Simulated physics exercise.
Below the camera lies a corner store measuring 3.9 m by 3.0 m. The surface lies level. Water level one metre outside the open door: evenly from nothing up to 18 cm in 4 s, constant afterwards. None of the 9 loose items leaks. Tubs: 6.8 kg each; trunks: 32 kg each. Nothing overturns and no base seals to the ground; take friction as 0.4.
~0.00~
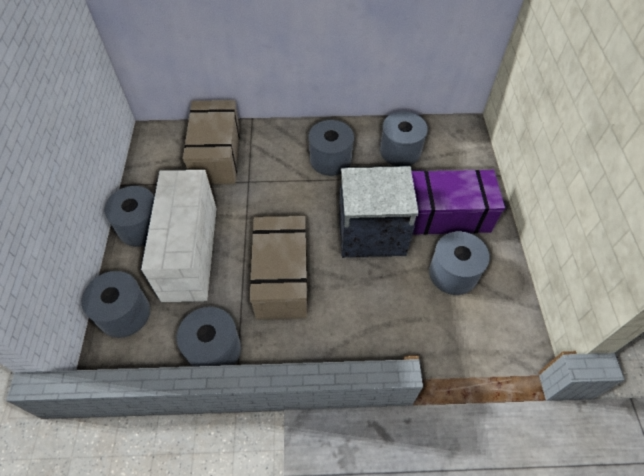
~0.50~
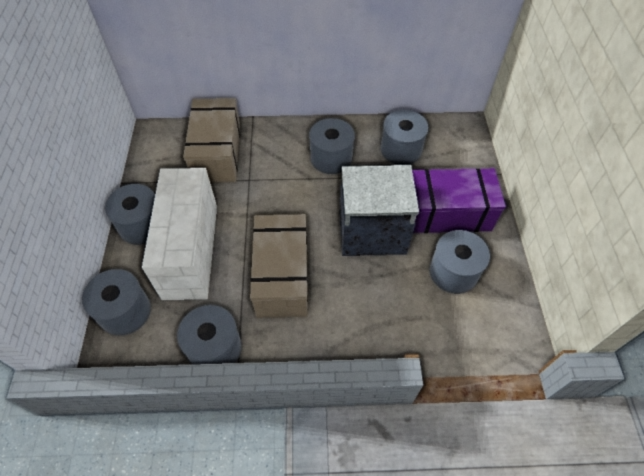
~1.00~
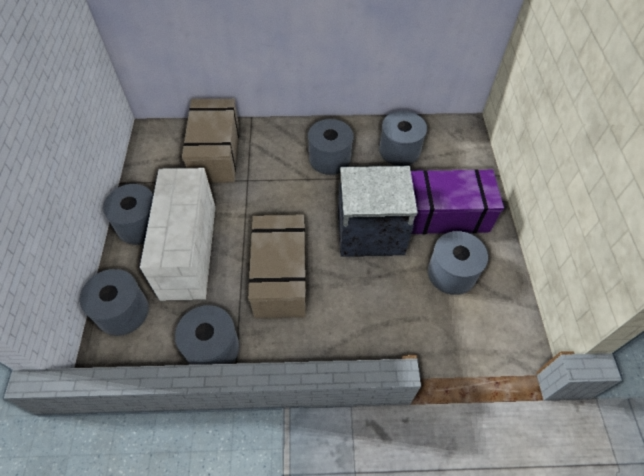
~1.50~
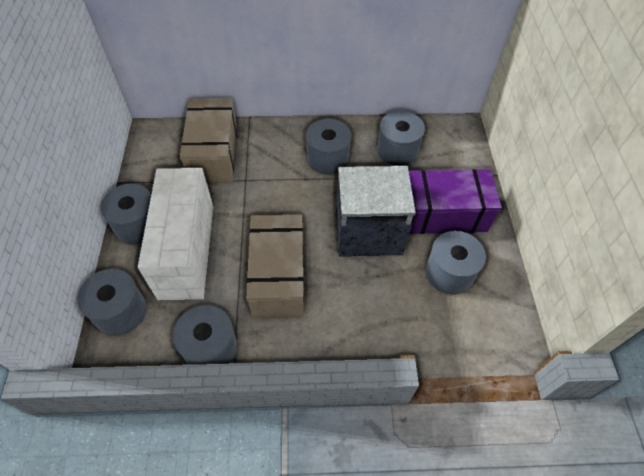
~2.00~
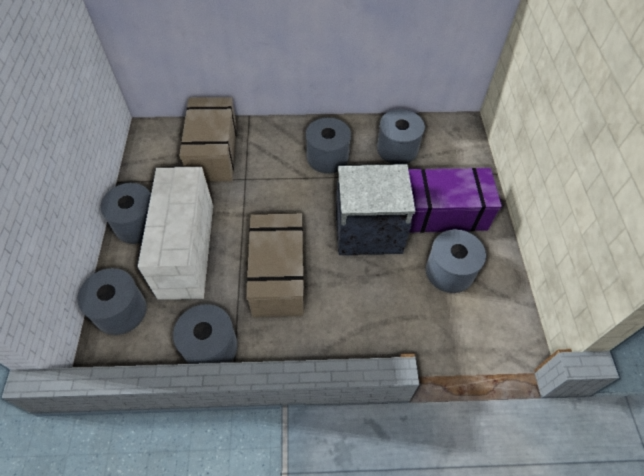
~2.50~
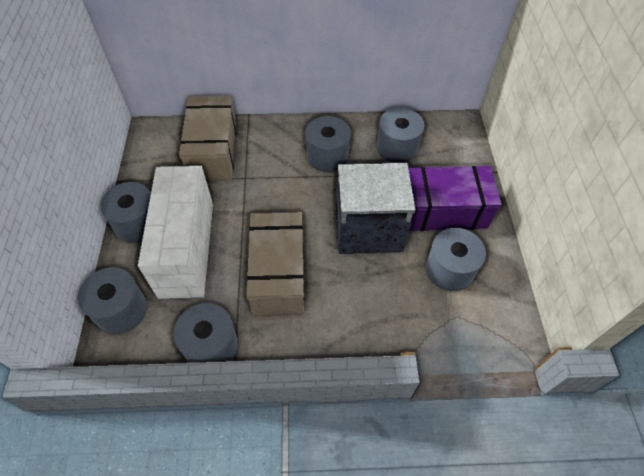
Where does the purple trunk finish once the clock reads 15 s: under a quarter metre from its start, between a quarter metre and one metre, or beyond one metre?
It finishes past the one-metre mark.
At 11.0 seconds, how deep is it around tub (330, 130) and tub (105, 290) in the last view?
About 11 and 4 cm.
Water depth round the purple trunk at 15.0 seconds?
Near 14 cm deep.
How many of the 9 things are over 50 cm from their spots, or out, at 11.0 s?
The answer is 6.
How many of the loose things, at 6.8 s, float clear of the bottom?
I get 2.
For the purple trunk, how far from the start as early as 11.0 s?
Shift: About 200 cm.
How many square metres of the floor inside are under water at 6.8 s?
Around 6.5 m2 of it.
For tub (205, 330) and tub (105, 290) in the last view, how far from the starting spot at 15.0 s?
In turn: 30 cm, 10 cm.
After 3.5 s the purple trunk is near (453, 186), 0.0 m from its start, aground; 0 afloat.
After 6.8 s the purple trunk is near (419, 115), 0.9 m from its start, aground; 2 afloat.
After 11.0 s the purple trunk is near (245, 190), 1.9 m from its start, afloat; 6 afloat.
After 15.0 s the purple trunk is near (265, 232), 1.8 m from its start, afloat; 9 afloat.
